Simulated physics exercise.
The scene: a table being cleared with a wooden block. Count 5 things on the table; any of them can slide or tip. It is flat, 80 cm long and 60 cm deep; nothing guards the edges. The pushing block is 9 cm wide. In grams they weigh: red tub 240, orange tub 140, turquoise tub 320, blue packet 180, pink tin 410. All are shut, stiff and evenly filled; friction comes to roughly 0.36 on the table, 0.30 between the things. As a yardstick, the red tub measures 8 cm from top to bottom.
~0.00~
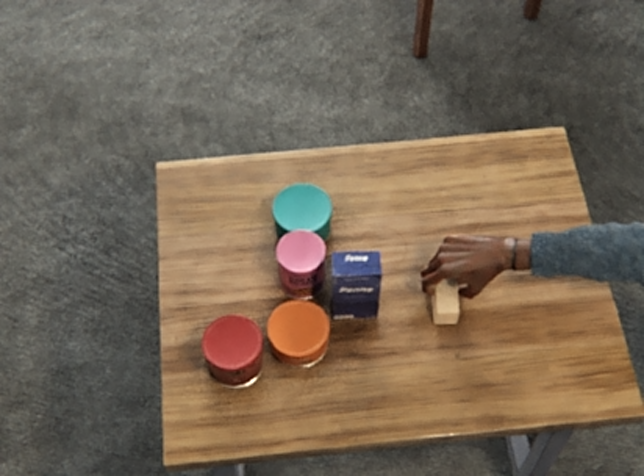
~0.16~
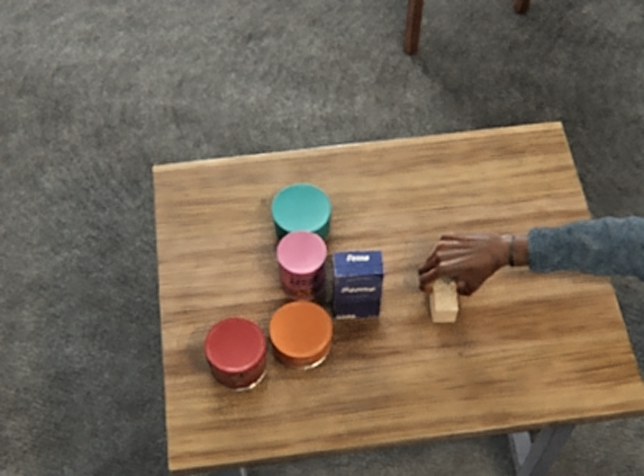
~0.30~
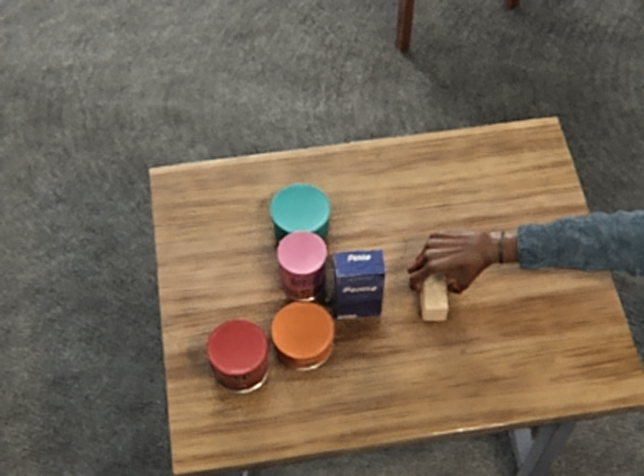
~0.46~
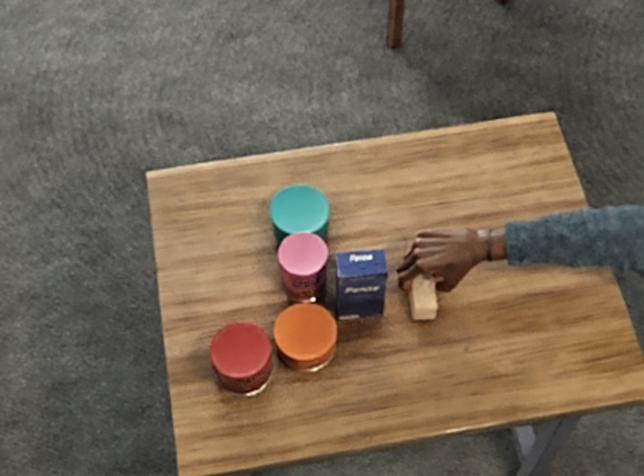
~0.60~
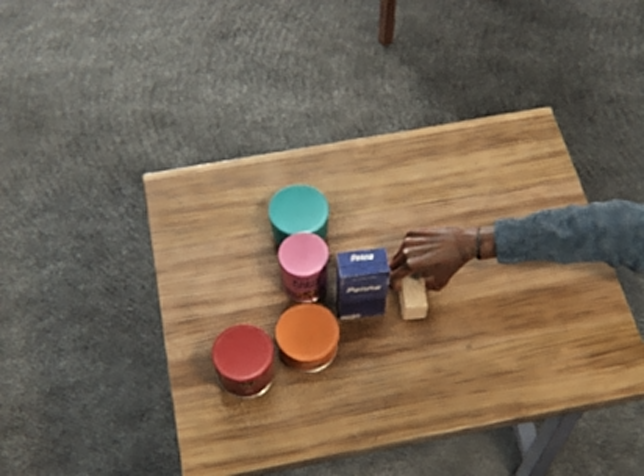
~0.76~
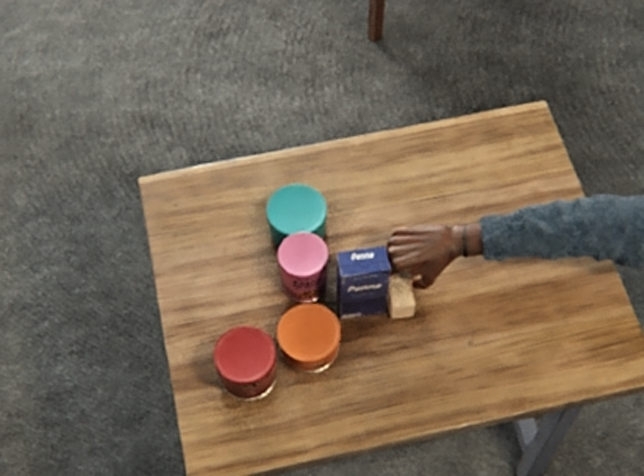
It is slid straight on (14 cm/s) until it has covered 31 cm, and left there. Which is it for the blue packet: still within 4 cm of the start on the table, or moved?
The blue packet gets shifted.
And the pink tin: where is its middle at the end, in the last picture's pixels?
At about (239, 259).
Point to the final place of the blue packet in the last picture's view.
Near (235, 299).
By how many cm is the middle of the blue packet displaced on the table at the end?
About 21 cm.
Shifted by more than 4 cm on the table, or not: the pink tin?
The pink tin gets shifted.
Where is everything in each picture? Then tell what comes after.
In the first frame, pusher on by 0 cm; blue packet (356, 286); red tub (234, 352).
In the second frame, pusher on by 1 cm; turquoise tub (302, 218); pink tin (302, 266).
In the third frame, pusher on by 3 cm; red tub (239, 357); orange tub (303, 336).
In the fourth frame, pusher on by 5 cm; turquoise tub (300, 219); pink tin (304, 268).
In the fifth frame, pusher on by 7 cm; red tub (244, 362); orange tub (308, 338).
In the sixth frame, pusher on by 9 cm; blue packet (362, 284); turquoise tub (297, 219).
After 1.16 s, pusher on by 15 cm; blue packet slid 5 cm near (333, 288).
After 1.76 s, pusher on by 23 cm; blue packet slid 13 cm near (282, 293); pink tin slid 4 cm; orange tub slid 2 cm.
After 2.06 s, pusher on by 27 cm; blue packet slid 18 cm near (258, 296); pink tin slid 8 cm; orange tub slid 3 cm.
At rest (2.8 s), not toppled but over 4 cm from the start, blue packet and pink tin; the other 3 in place, give or take 4 cm. Seen from the same camera at the end, blue packet near (235, 298).
